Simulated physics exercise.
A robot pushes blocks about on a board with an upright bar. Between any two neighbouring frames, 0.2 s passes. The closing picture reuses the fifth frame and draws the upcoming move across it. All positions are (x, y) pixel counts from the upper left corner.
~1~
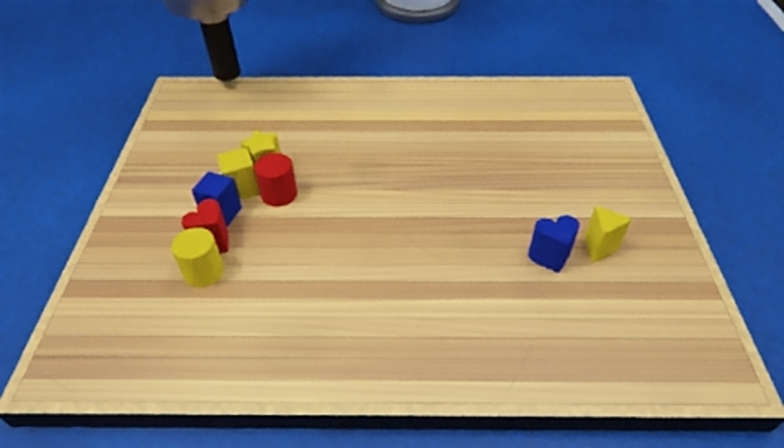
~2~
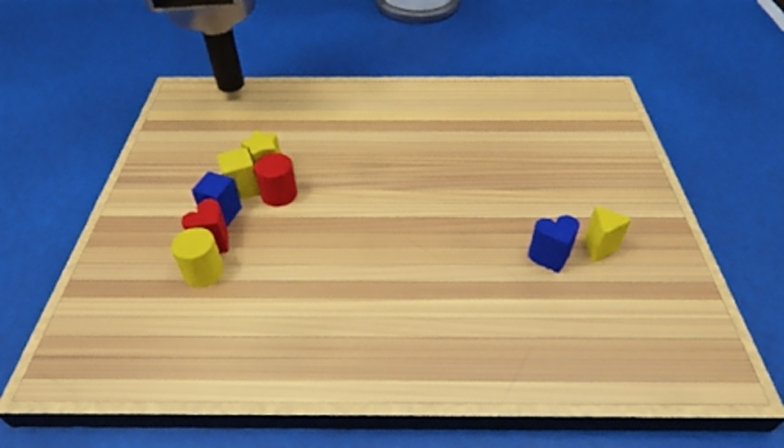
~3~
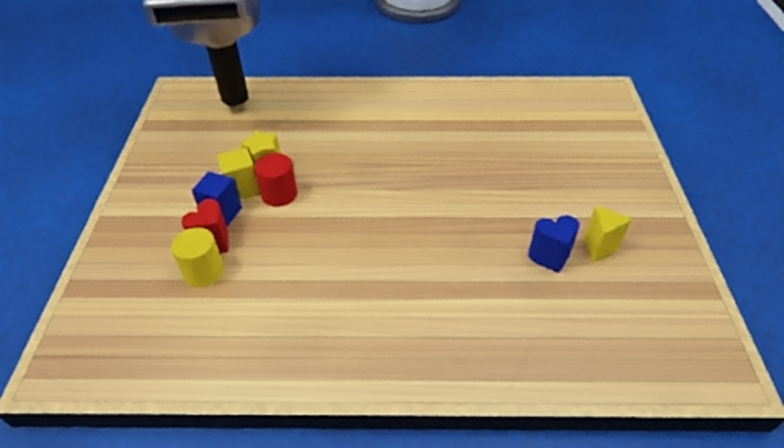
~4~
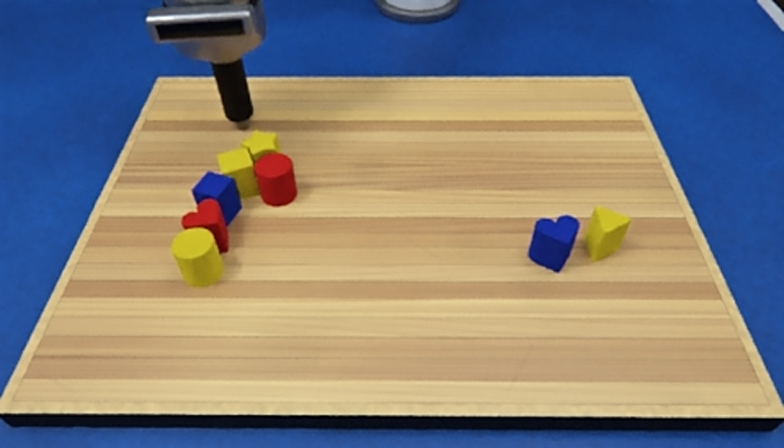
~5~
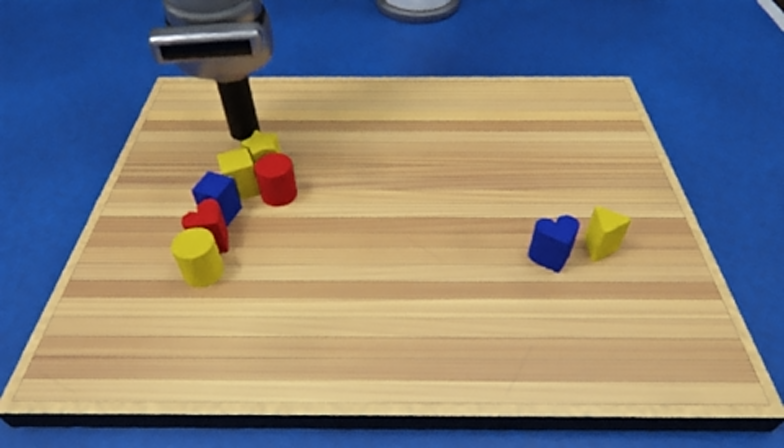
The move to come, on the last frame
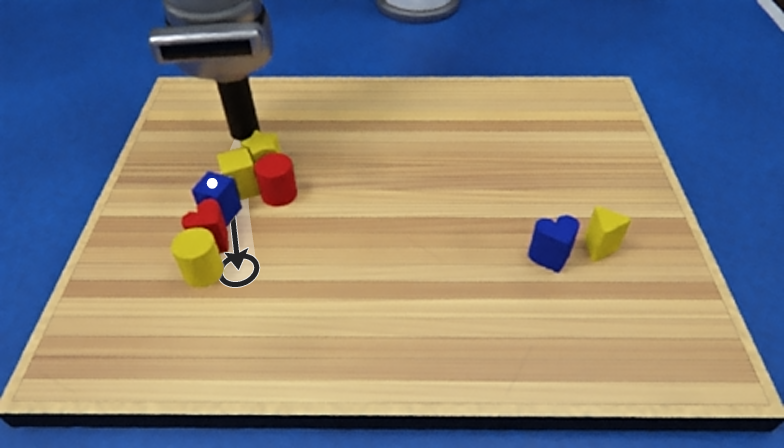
A robot arm with a dark upright bar moved gradually down the upper left of a wooden board toward a cluster of yellow, red and blue blocks, while all the blocks stayed still.
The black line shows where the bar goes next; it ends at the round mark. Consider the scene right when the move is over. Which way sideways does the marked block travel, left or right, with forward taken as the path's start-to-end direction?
The shift is to the left of that direction.
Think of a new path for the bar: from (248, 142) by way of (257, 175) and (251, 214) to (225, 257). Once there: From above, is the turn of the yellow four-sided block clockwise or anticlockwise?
Viewed from overhead, the yellow four-sided block winds up turned clockwise.
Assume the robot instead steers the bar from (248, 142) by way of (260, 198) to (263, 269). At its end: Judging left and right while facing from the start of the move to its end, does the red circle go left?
Short answer: Yes.
The line goes from (248, 142) via (232, 201), ending at (239, 270); the dot is on the blue four-sided block.
The first path, step by step. One third of the way, bar at (231, 170); red heart-shaped block at (196, 221), turned 20° clockwise; blue four-sided block at (213, 193); yellow four-sided block at (236, 170); yellow star at (262, 143), turned 20° anticlockwise.
Two thirds of the way, bar at (230, 212); red heart-shaped block at (194, 238), turned 80° clockwise; blue four-sided block at (225, 217), turned 20° anticlockwise; yellow four-sided block at (258, 193), turned 70° anticlockwise; yellow star at (262, 143), turned 20° anticlockwise.
At the end, bar at (235, 260); red heart-shaped block at (195, 246), turned 135° clockwise; blue four-sided block at (239, 266), turned 50° anticlockwise; yellow four-sided block at (260, 194), turned 80° anticlockwise; yellow star at (262, 143), turned 20° anticlockwise.
